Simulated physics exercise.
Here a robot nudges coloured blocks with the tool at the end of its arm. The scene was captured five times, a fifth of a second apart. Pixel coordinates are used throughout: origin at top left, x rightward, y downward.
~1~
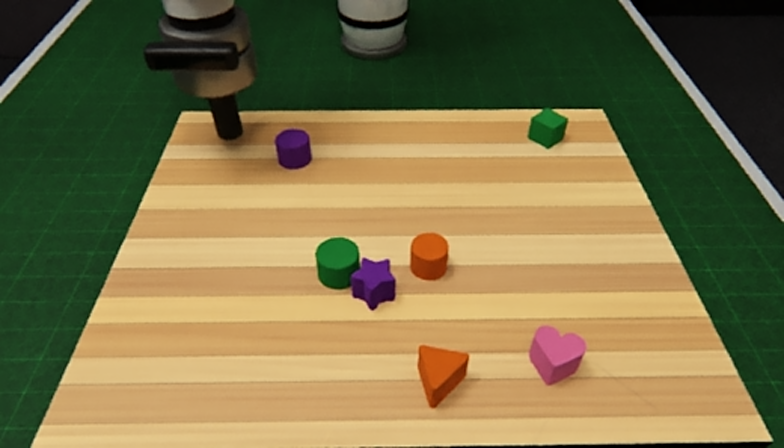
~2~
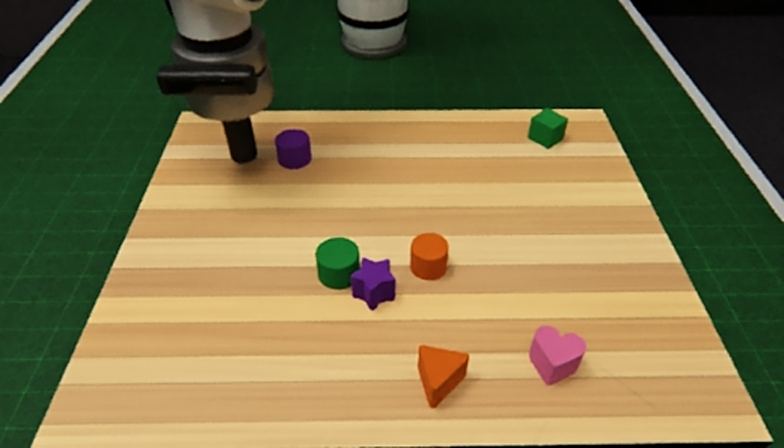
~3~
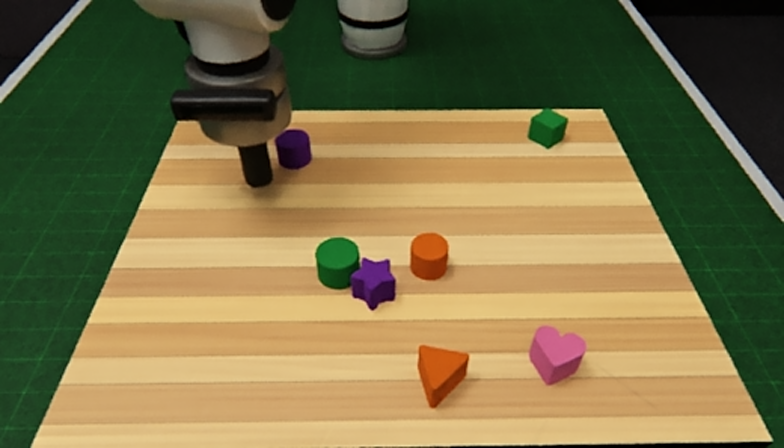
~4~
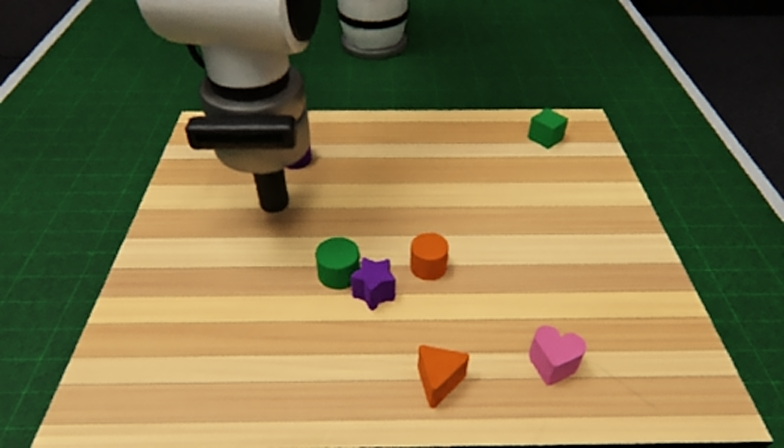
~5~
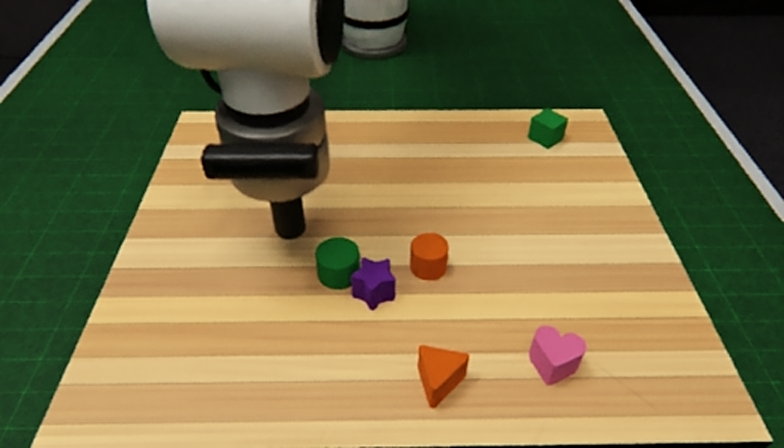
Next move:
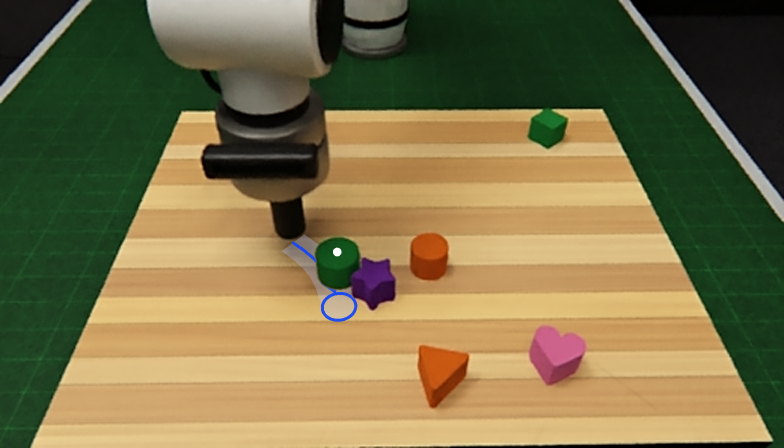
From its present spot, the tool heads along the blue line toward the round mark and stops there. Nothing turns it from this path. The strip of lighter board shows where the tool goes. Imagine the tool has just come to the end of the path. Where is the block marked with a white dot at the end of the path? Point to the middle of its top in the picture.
Answer: (378, 288).
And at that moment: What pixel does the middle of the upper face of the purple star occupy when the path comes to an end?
About (418, 284).
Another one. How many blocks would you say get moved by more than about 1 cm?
That makes 2 blocks.
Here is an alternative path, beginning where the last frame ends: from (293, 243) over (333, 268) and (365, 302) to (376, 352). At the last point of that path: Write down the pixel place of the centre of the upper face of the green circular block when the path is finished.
I'd say the green circular block ends with its top centre at (417, 321).
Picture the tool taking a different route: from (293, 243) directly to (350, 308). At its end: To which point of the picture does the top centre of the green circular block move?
The top centre is at (386, 274).
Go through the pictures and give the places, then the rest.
Tip of the tool at (230, 134), middles of tops, green circular block at (337, 252), purple star at (374, 272), in the first frame.
Tool at (245, 157), nothing pushed, in the second frame.
Tool at (259, 180), nothing pushed, in the third frame.
Tool at (275, 205), nothing pushed, in the fourth frame.
Tool at (291, 230), green circular block at (337, 252), purple star at (374, 272), in the fifth frame.
The line goes from (293, 243) over (314, 259) and (330, 281) to (339, 307); the dot is on the green circular block.
On the path given first. One third of the way, tool at (313, 247); green circular block at (341, 254).
Two thirds of the way, tool at (329, 268); green circular block at (363, 272); purple star at (401, 282).
At the end, tool at (338, 294); green circular block at (378, 288); purple star at (418, 284), turned 30° anticlockwise.
